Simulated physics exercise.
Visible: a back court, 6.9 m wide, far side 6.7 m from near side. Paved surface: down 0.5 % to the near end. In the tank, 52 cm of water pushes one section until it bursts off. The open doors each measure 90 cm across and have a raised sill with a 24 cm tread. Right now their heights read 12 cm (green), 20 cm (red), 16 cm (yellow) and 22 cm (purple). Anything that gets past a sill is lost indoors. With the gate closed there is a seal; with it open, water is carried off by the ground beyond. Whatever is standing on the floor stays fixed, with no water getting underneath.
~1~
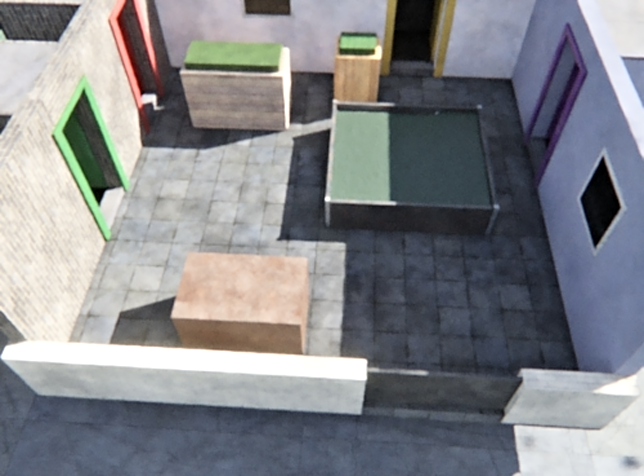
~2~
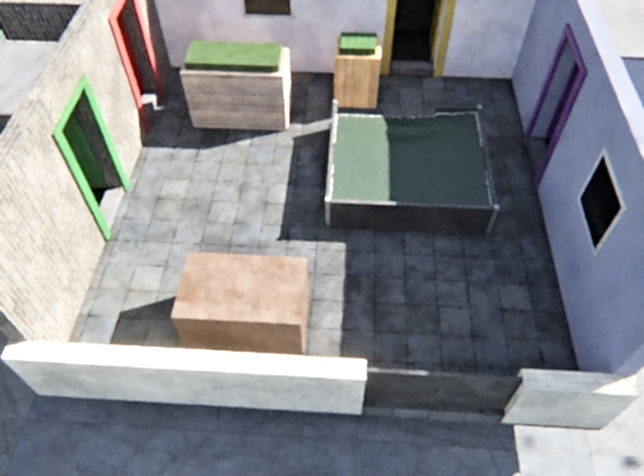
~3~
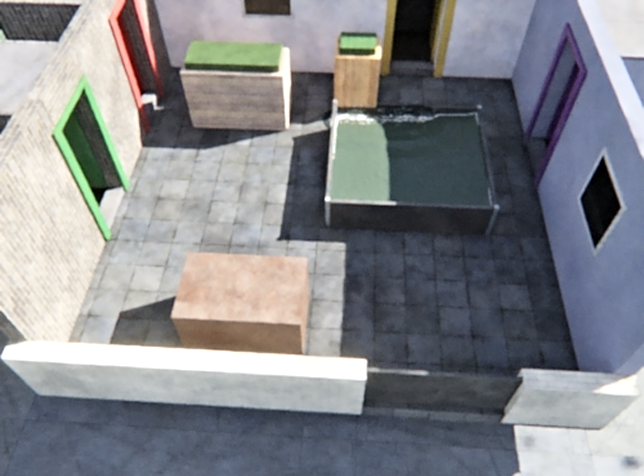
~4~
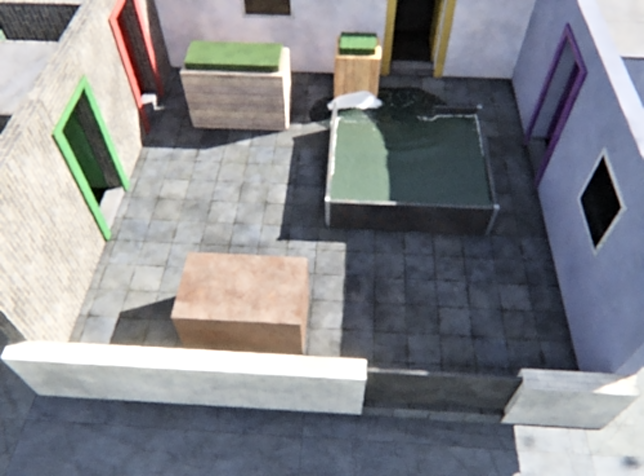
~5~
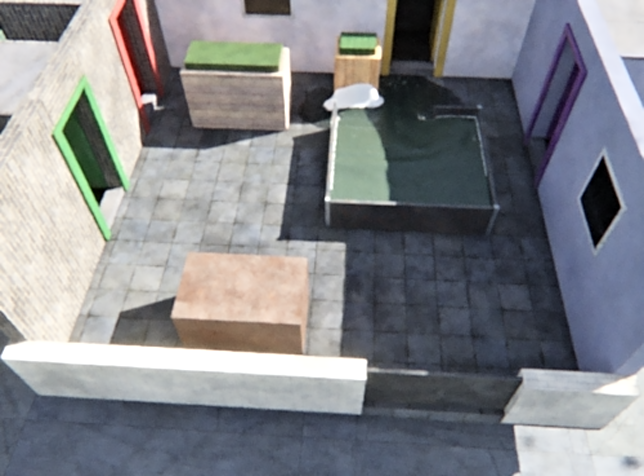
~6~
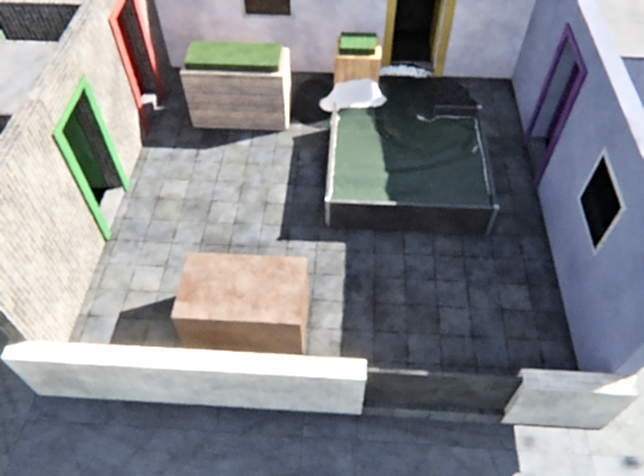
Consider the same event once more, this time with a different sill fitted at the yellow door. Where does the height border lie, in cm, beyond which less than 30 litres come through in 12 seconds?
It lies at roughly 28 cm.
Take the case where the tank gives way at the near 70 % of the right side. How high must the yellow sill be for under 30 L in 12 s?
About 6.5 centimetres.
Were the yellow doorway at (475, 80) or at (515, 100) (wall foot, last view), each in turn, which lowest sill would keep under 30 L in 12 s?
You'd want about 17 cm there first, then about 24 cm.
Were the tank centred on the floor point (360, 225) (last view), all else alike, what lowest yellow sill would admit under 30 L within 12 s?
Near 9.5 cm.
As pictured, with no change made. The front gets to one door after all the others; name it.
The green one.
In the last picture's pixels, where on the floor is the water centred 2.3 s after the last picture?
(384, 134).
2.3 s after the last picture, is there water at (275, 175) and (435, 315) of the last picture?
Note: Point one reached; point two not yet reached.
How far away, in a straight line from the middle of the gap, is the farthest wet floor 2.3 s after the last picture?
Distance from gap: Approx. 4.6 m.
Then, 0.7 s after the last picture water covers 15 % of the floor, deepest (40 cm) near (364, 115); 35 cm at the yellow door, 48 litres in over its 16 cm sill.
Then, 2.3 s after the last picture water covers 40 % of the floor, deepest (32 cm) near (500, 79); 26 cm at the yellow door, 184 litres in over its 16 cm sill.
Then, 11.3 s after the last picture water covers 100 % of the floor, deepest (12 cm) near (151, 376); 7 cm at the yellow door, 209 litres in over its 16 cm sill.
At the yellow door as built, the water peaked near 35 cm, 0.9 s after the last picture.
With a sill of 23.5 cm, 79 litres would have come in within the 12 s; with 32 cm, 11 litres. So under 30 litres takes about 28 cm.
